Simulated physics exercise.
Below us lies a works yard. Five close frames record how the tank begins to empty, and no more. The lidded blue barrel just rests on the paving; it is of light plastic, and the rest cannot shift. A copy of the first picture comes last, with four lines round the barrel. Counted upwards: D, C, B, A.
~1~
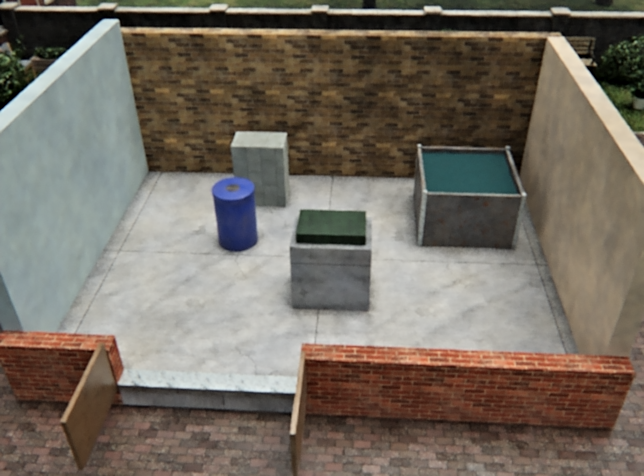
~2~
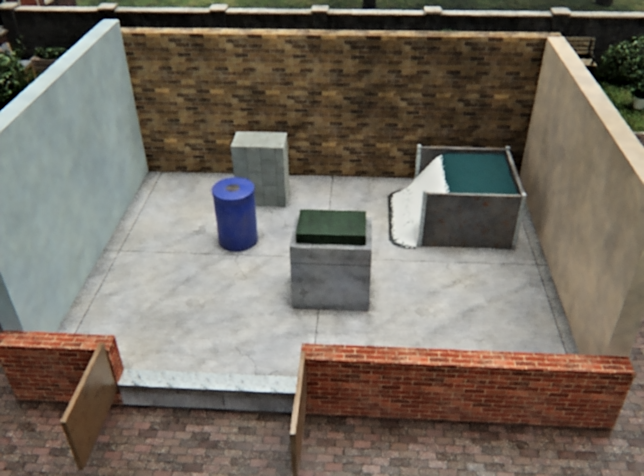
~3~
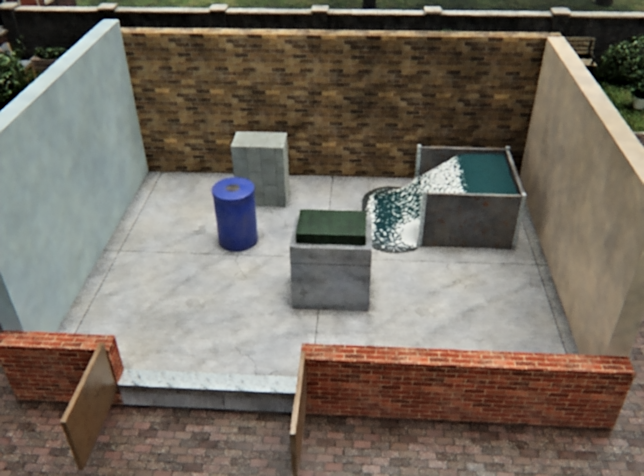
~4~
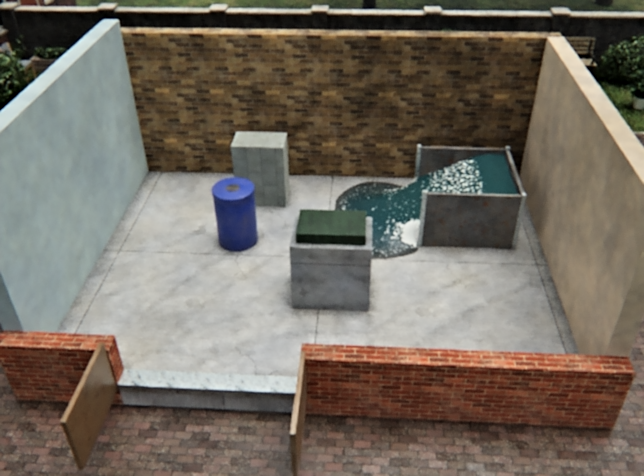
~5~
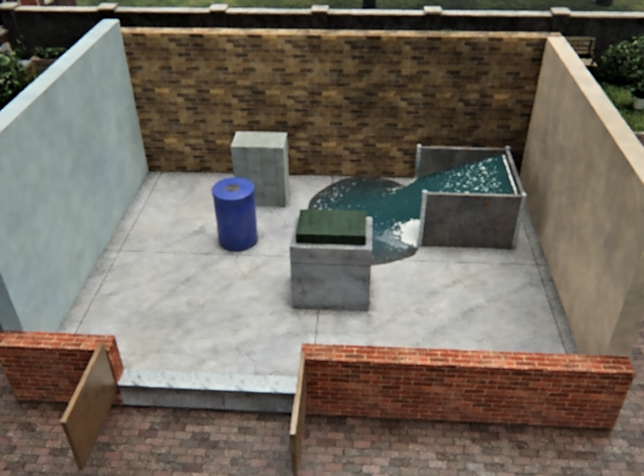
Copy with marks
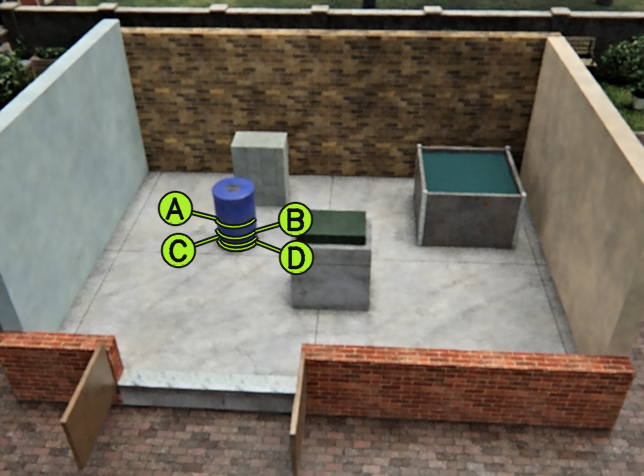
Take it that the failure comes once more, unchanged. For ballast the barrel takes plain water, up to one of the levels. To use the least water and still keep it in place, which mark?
Go for A.
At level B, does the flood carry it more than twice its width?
No, it does not.
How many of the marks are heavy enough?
One of the four.
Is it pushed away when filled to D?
Yes, that goes wrong.
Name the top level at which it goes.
That is level B.
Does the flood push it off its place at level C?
Yes.
On the marked copy, A at (232, 226); B at (233, 238); C at (234, 245); D at (235, 249); from the bottom up D, C, B, A.
With A, it does not move.
With B, it is pushed about its own width away.
With C, it is pushed about 4 times its own width away.
With D, it is pushed about 5 times its own width away.
